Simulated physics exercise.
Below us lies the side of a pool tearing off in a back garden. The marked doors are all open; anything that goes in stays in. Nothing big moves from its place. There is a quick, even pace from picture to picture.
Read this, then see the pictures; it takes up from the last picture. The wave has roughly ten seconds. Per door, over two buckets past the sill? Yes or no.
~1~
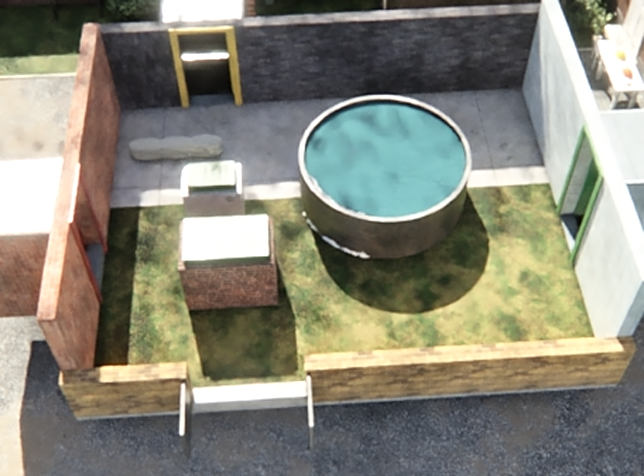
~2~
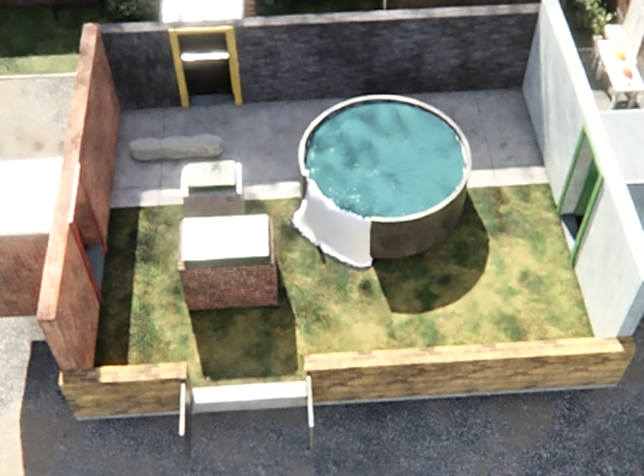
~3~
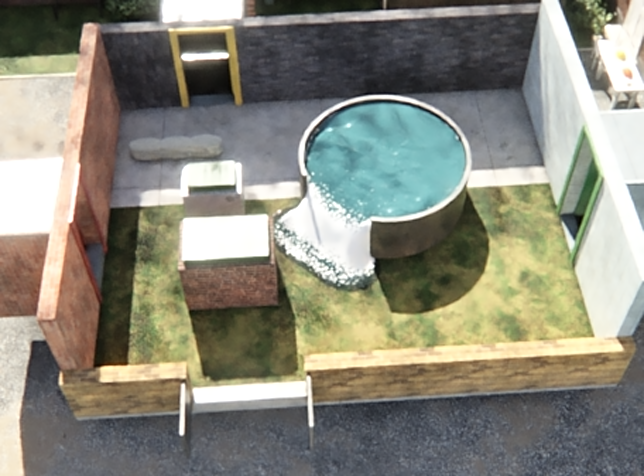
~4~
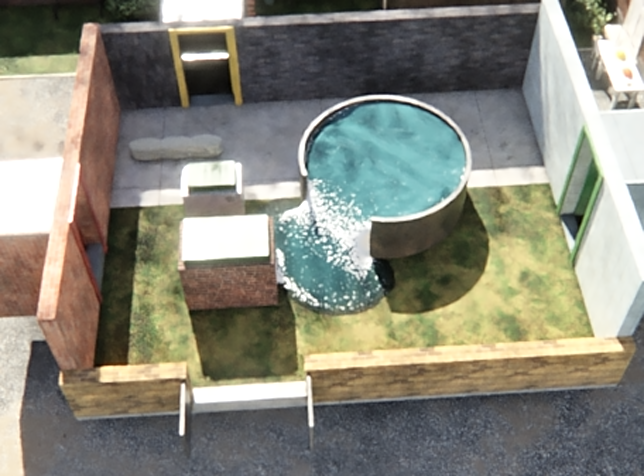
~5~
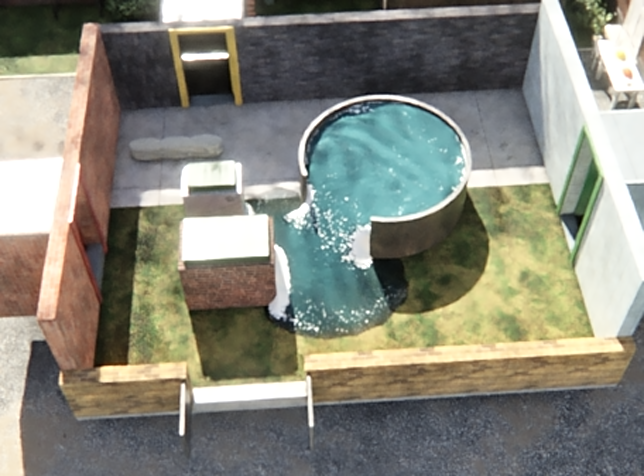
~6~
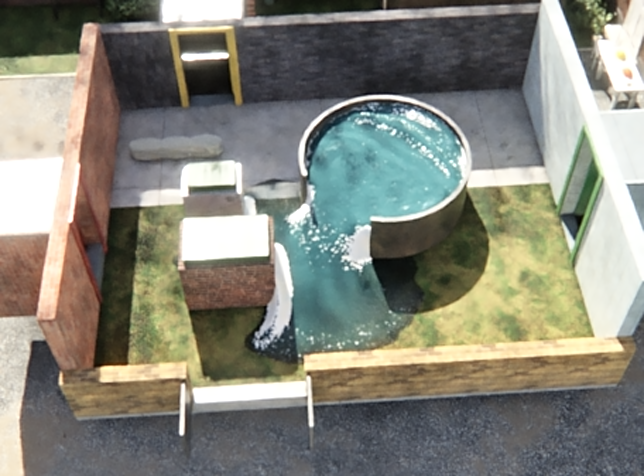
Yellow door no, red door no, green door yes.
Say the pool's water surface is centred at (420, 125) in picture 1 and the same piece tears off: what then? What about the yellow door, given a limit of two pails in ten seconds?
Well, the yellow door ends up past the threshold.
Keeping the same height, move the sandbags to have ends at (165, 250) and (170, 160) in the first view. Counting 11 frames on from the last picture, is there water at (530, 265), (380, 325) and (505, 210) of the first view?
First spot still bare, second spot inundated, third spot still bare.
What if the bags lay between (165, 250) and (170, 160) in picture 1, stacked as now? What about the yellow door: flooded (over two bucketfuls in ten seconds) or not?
Yellow door: Over the line.
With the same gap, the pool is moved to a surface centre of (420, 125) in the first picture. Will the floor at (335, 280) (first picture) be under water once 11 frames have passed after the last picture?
Result at that place: Inundated.
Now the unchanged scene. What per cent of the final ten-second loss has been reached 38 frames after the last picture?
Near 70 in a hundred.
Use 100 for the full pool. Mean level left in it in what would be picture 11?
Roughly 68 percent.
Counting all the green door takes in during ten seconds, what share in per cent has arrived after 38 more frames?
Around 20 percent.
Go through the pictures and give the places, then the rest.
In the first frame, the pool at (385, 158) is whole and still.
In the second frame, the front is at (371, 261), out from the gap at (331, 226).
In the third frame, the front is at a hidden place, out from the gap at (331, 228).
In the fourth frame, the front is at a hidden place, out from the gap at (331, 230).
In the fifth frame, the front is at a hidden place, out from the gap at (331, 230).
In the sixth frame, the front is at a hidden place, out from the gap at (331, 230).
A moment on, water covers 30 % of the floor; the yellow door not reached, the red door wet at the sill, nothing in, the green door not reached.
Next, water covers 40 % of the floor; the yellow door not reached, the red door wet at the sill, nothing in, the green door not reached.
Then, water covers 70 % of the floor; the yellow door wet at the sill, nothing in, the red door wet at the sill, nothing in, the green door not reached.
Later, water covers 85 % of the floor; the yellow door under two buckets in, the red door wet at the sill, nothing in, the green door under two buckets in.
In the end, water covers 100 % of the floor; the yellow door under two buckets in, the red door wet at the sill, nothing in, the green door over two buckets in.
